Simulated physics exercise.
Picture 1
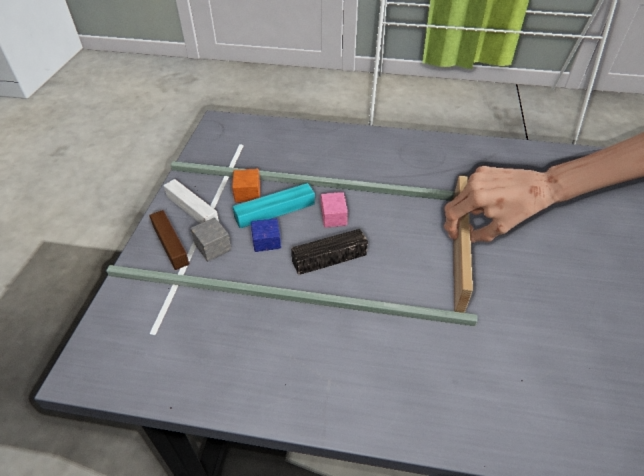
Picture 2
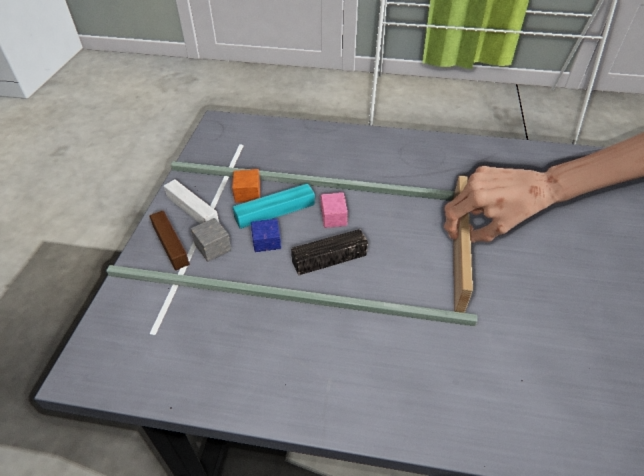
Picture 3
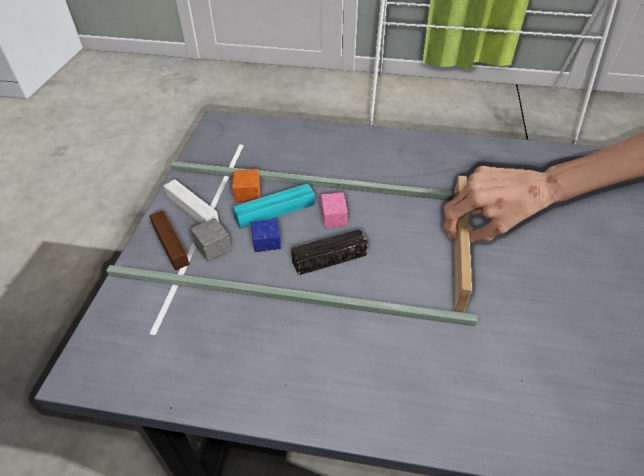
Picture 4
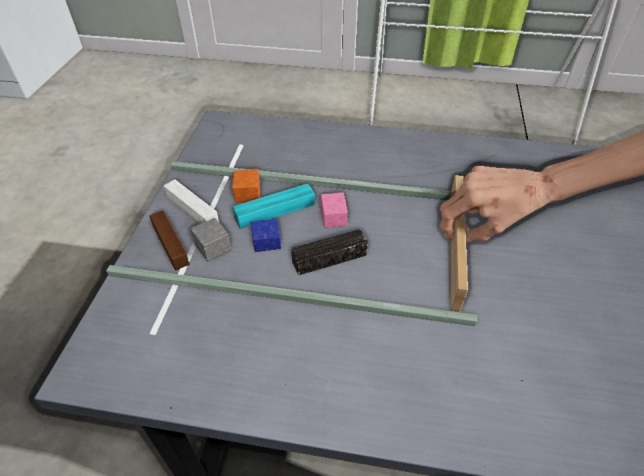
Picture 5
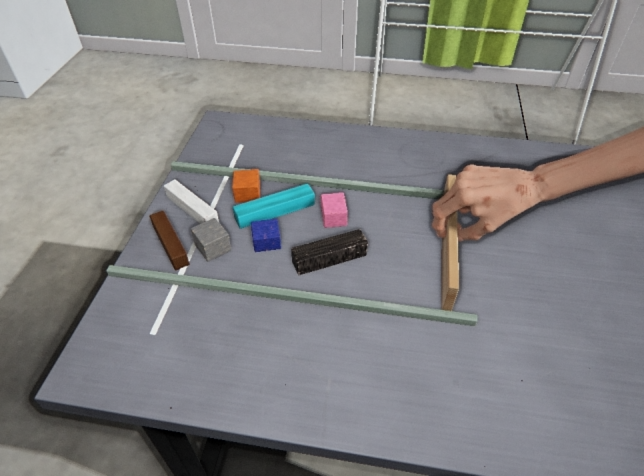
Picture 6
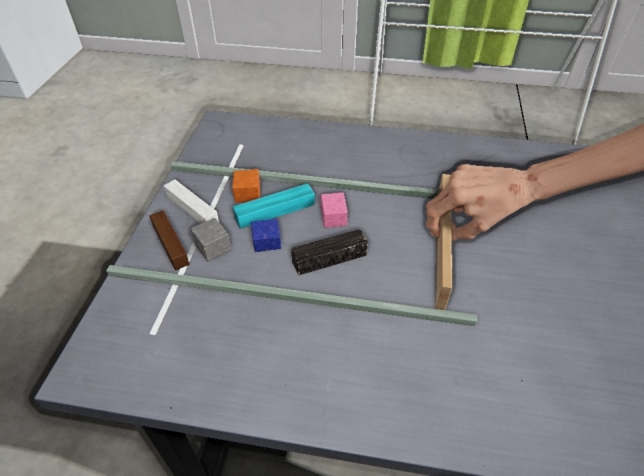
A hand holding a wooden board upright across a channel between two green strips stays nearly still, then slides it slightly left, while the bars and blocks lying around a white tape line do not move.
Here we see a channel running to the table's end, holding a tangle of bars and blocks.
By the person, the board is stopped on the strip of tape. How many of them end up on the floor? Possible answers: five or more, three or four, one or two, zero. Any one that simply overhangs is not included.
Most likely the ones that land below will number fewer than three, yet some.
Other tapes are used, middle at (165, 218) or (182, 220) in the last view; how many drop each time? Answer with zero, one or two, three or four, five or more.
First tape: More than four; second tape: Either three or four.
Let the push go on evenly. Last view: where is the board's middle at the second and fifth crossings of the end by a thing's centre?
Its centre point is roughly (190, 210) and later (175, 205).
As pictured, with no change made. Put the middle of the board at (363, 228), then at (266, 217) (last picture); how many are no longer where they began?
The first number is 1, the next one 6.
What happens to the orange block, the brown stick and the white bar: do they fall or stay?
Here's how it ends: The orange block holds its spot, the brown stick holds its spot and the white bar goes down.
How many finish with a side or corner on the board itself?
It's 2.
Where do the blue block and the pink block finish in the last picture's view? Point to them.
Blue block at about (175, 213), pink block at about (203, 195).
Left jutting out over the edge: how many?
Overhanging ones - 2.
Soon after, none off yet; brown stick at rest near (169, 240); white bar at rest near (191, 204); grey block at rest near (211, 240).
At rest, the number that fall off is one or two; fallen, white bar.
